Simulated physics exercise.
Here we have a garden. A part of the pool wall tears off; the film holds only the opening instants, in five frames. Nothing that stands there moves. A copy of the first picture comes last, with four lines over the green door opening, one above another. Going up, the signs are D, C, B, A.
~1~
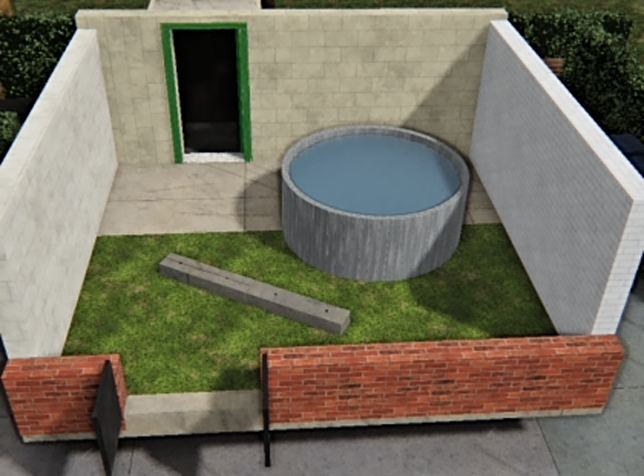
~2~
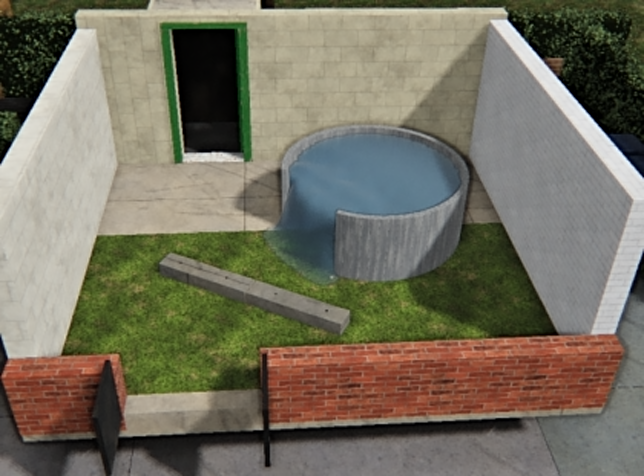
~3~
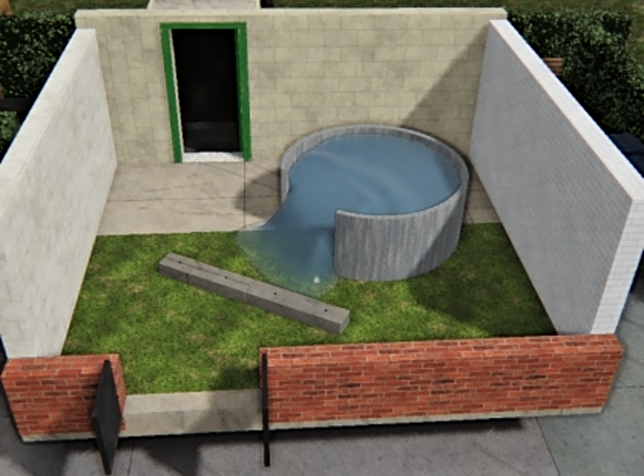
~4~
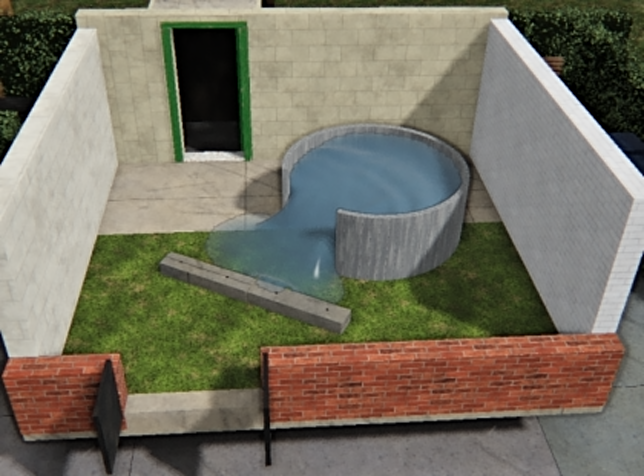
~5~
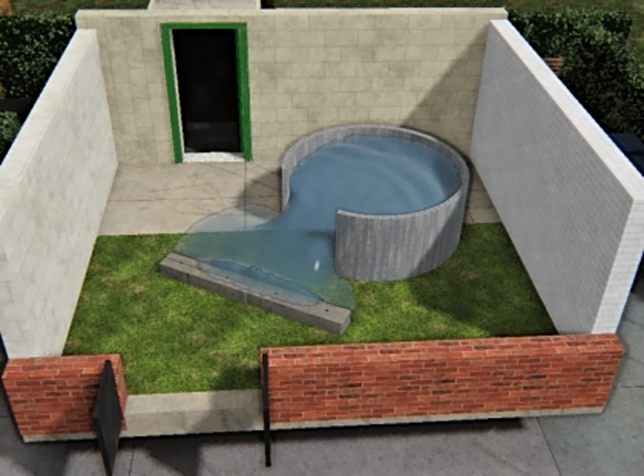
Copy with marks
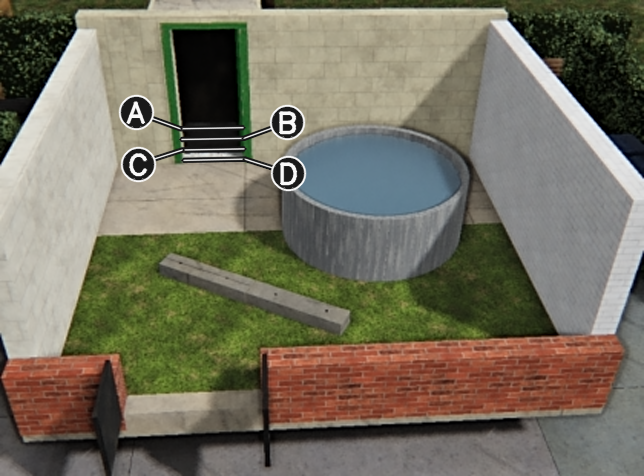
The clip opens on a walled garden with a round grey pool of still water, a green-framed doorway behind and a concrete beam on the grass. A gap appears in the pool's front-left side, and water pours out, fanning leftward across the grass until it laps over the beam.
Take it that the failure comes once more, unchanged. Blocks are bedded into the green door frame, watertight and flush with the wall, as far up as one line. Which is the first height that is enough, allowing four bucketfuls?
I would pick height C.
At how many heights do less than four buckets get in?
Three of them.
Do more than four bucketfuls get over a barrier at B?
No, not at all.
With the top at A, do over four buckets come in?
No, not at all.
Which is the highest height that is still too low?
That is height D.
In white, A at (211, 128); B at (212, 138); C at (213, 149); D at (214, 159); from the bottom up D, C, B, A.
With A, nothing gets over.
With B, nothing gets over.
With C, nothing gets over.
With D, about 15 bucketfuls get in.
